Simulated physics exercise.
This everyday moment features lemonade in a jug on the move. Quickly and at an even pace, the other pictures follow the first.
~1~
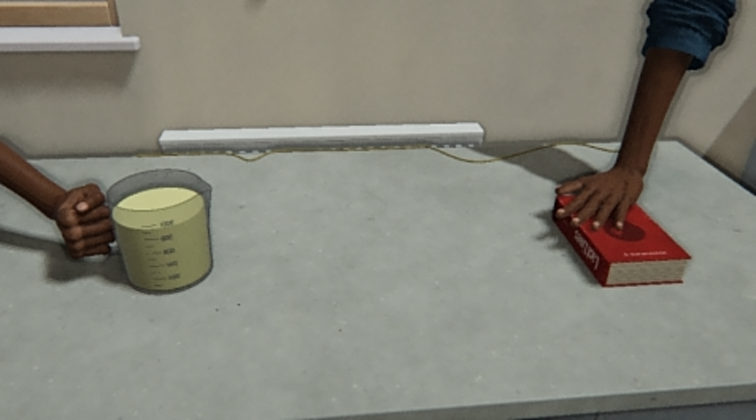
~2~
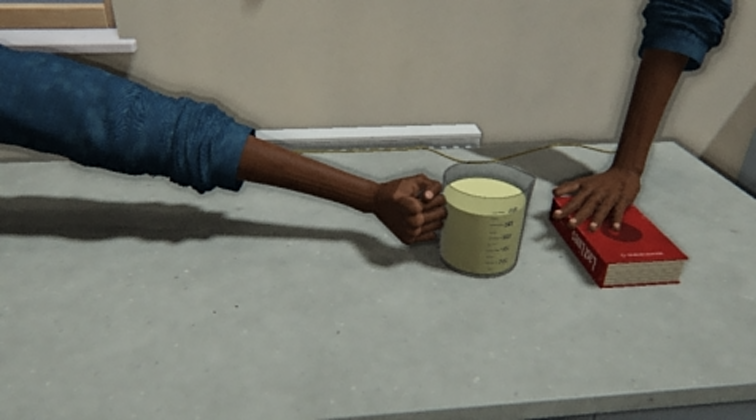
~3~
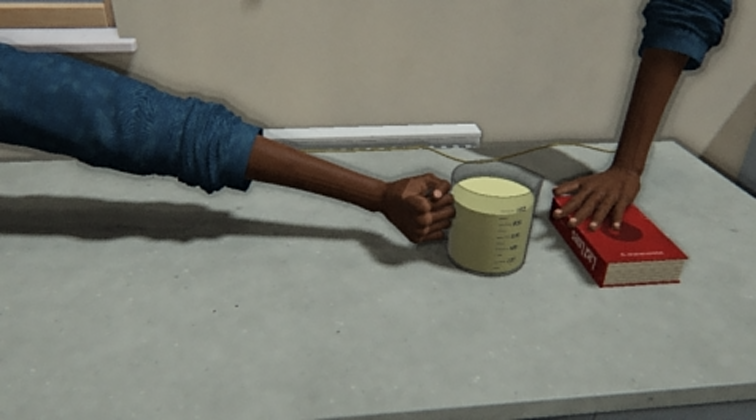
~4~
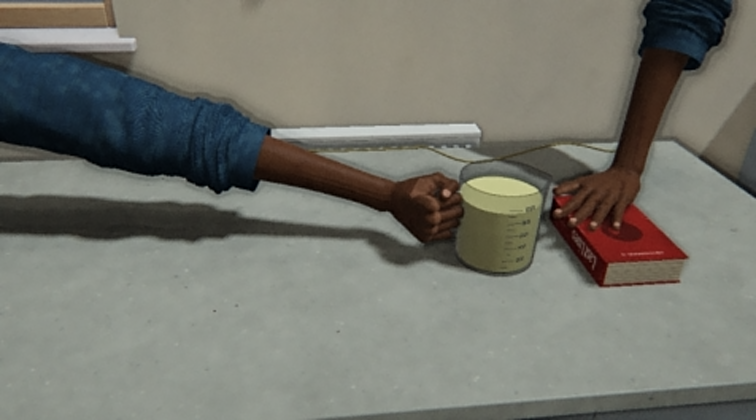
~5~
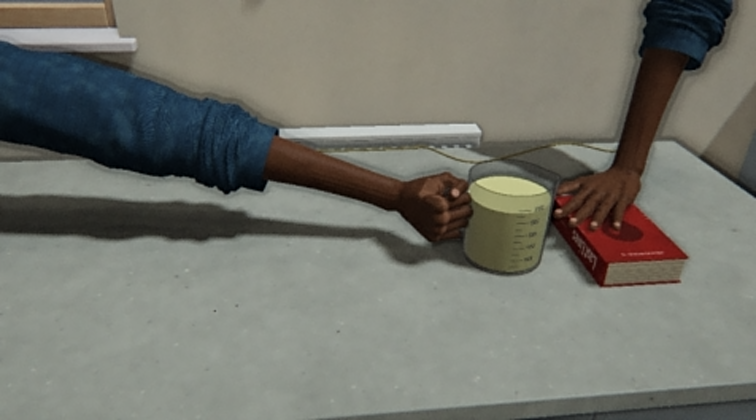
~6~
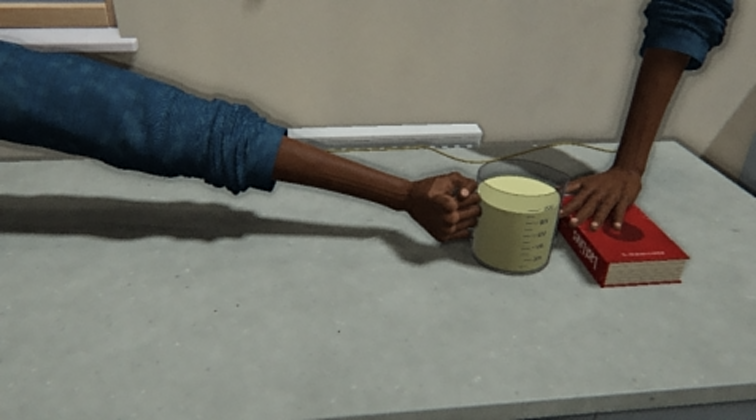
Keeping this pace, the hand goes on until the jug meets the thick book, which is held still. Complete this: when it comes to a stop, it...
When it stops, it keeps everything in.
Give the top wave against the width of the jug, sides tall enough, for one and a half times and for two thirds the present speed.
Peak rise: 15 percent first, 10 percent second.
Soon after, the jug meets the thick book.
Later, the lemonade surges up the wall; the wave climbs under half way to the rim.
In the end, the jug stands at the thick book; nothing has left it.
